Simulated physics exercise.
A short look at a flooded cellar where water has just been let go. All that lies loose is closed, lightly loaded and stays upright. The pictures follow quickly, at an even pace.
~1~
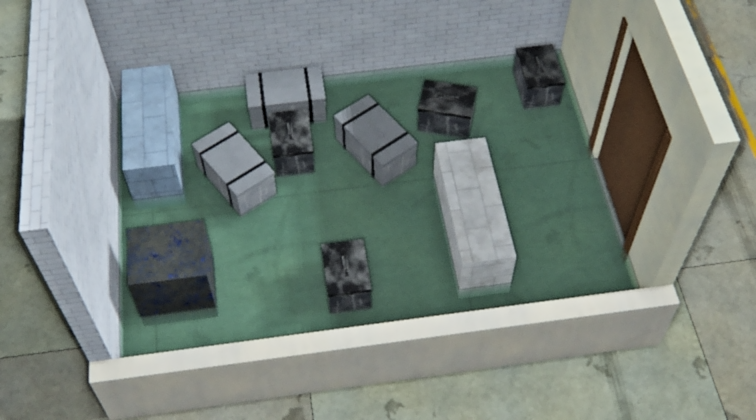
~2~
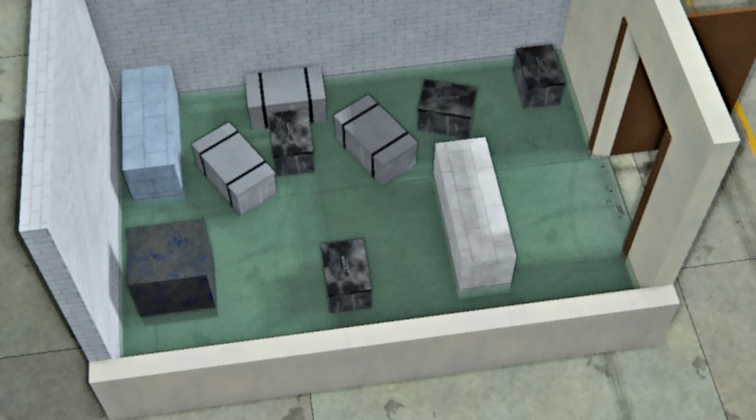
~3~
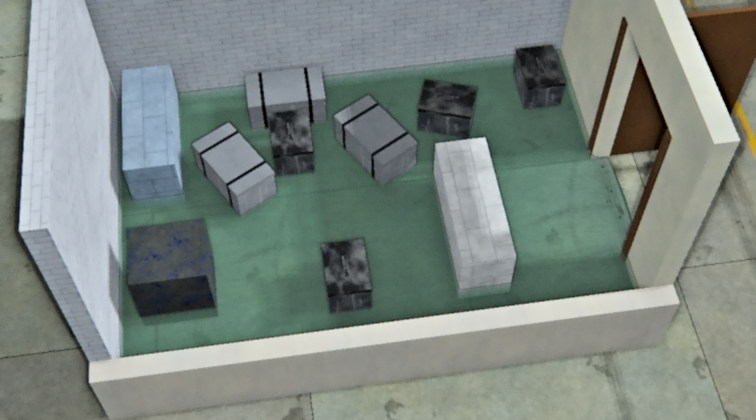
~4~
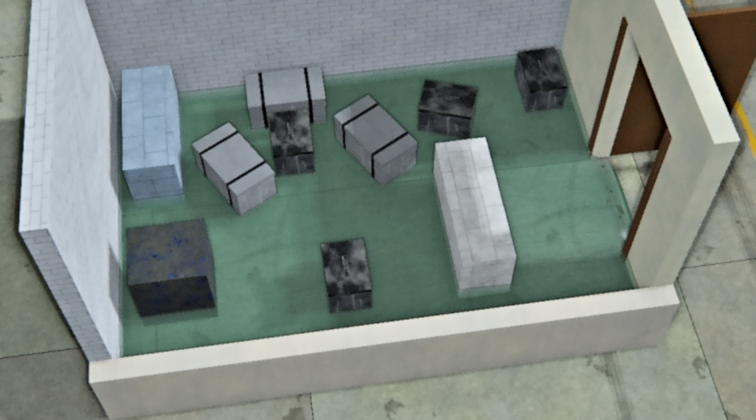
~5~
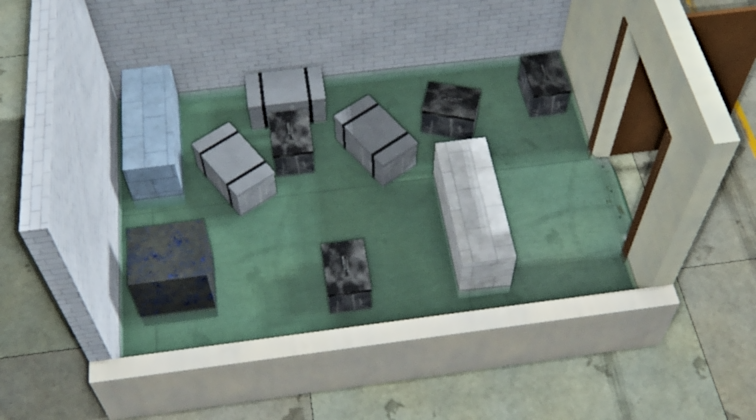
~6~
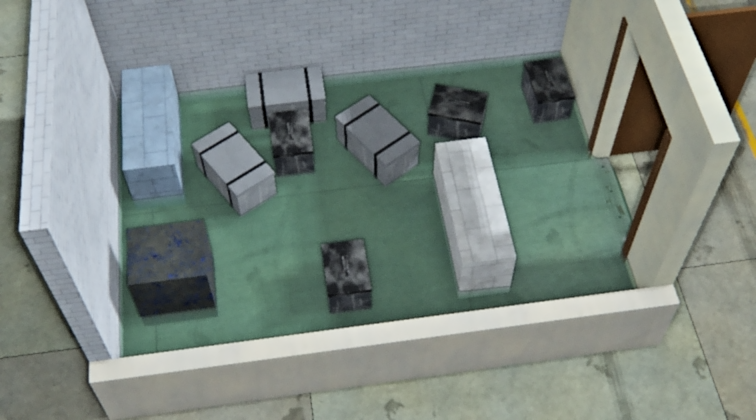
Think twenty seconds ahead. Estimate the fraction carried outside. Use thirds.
That comes to between one and two thirds.
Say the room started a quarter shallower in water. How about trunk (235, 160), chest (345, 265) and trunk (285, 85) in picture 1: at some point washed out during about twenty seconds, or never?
In that order: No, stays, no.
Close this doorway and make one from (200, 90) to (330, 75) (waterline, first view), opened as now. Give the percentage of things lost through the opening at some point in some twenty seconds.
I make it 100 per cent.
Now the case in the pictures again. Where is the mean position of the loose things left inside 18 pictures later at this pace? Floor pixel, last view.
Around (402, 196).
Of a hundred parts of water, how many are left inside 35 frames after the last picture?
Close to 52 %.
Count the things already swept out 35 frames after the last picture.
The number is 2.
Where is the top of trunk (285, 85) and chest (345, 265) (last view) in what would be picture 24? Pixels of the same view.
Around (380, 72) and (442, 283).
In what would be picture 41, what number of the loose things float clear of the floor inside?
I count 5.
A moment on, 0 of 7 are out; 7 afloat.
Next, 2 of 7 are out; 5 afloat.
Later, 2 of 7 are out; 5 afloat.
In the end, 3 of 7 are out; 4 afloat.
